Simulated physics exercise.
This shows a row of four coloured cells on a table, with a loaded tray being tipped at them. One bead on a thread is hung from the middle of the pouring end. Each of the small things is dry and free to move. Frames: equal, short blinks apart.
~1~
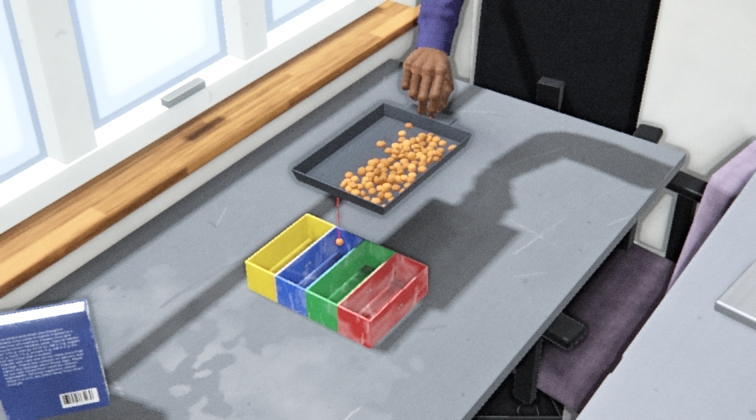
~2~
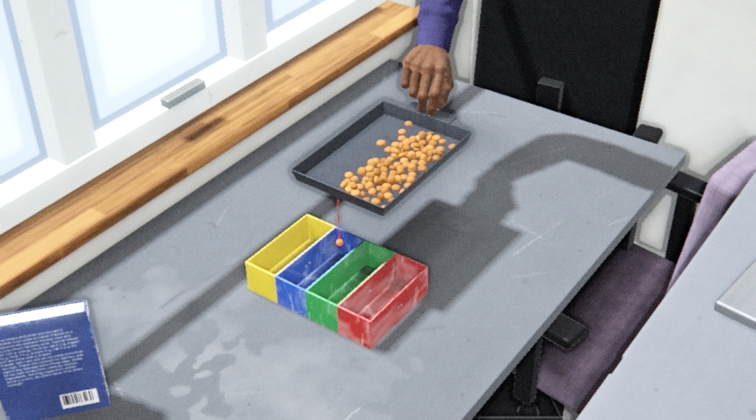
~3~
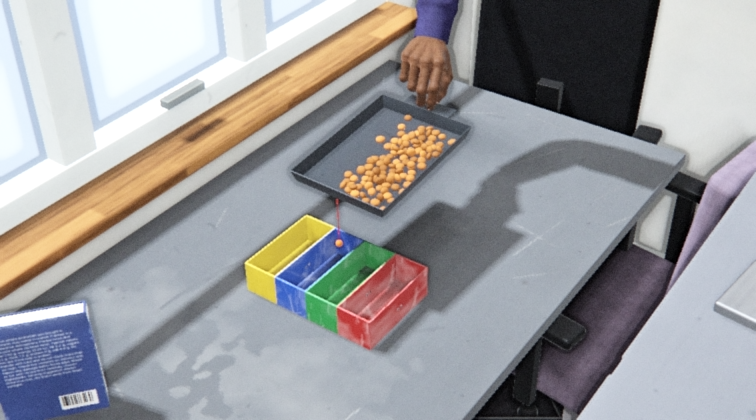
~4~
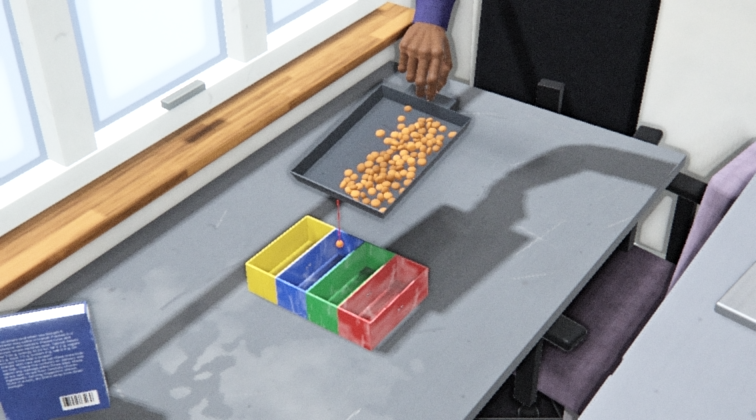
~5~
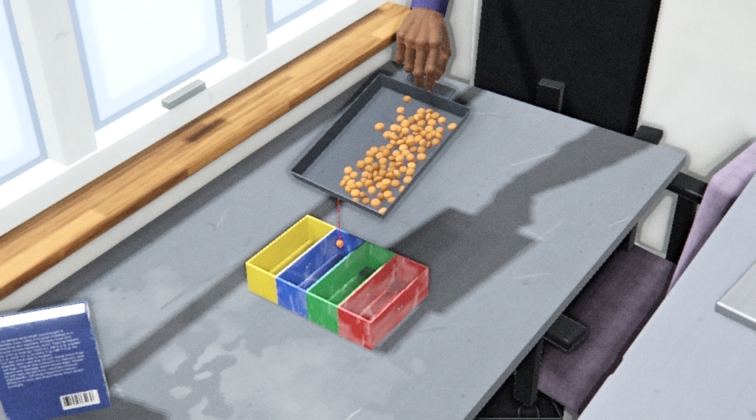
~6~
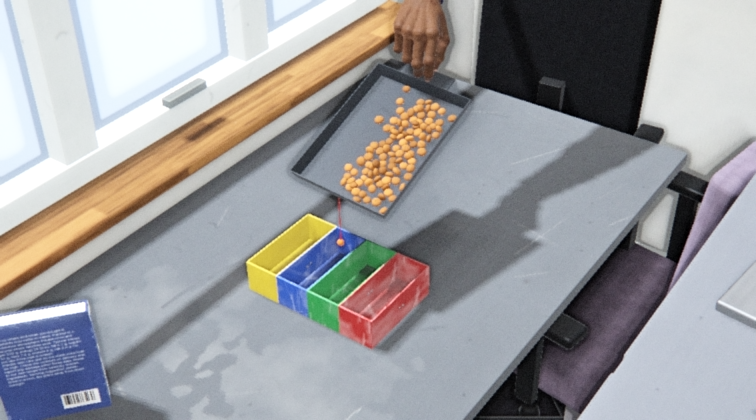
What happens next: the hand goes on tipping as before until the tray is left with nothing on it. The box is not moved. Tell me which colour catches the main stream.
The green cell catches it.
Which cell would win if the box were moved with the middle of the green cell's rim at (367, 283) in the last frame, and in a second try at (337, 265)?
The first placing favours green, while the second favours the red one.
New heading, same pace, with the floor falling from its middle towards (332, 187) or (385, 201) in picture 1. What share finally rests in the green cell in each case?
10 % and 30 %, roughly.
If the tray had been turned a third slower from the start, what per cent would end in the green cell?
It would be around 50 per cent.
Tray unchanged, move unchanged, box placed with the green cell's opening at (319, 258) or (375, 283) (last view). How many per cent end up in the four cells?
It would be roughly 60 per cent for the first and roughly 100 per cent for the second.
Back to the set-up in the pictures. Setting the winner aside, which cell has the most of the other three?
It's the cell in red that ends up second.
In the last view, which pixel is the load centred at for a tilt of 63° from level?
About (369, 186).
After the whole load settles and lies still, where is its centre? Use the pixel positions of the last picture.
Roughly at (348, 304), give or take.
Soon after the last picture, tray tipped steeply; all on the tray.
A little later, tray tipped right over; about a quarter on the tray; about a third in the green cell; about a quarter in the red cell; a small part in the blue cell; a stray few in the yellow cell; a small part falling or outside the box.
Later still, tray tipped past a quarter turn; about half in the green cell; about a third in the red cell; a small part in the blue cell; a stray few in the yellow cell; a stray few falling or outside the box.
At rest, tray tipped past a quarter turn; about half in the green cell; about a third in the red cell; a small part in the blue cell; a stray few in the yellow cell; a stray few outside the box.
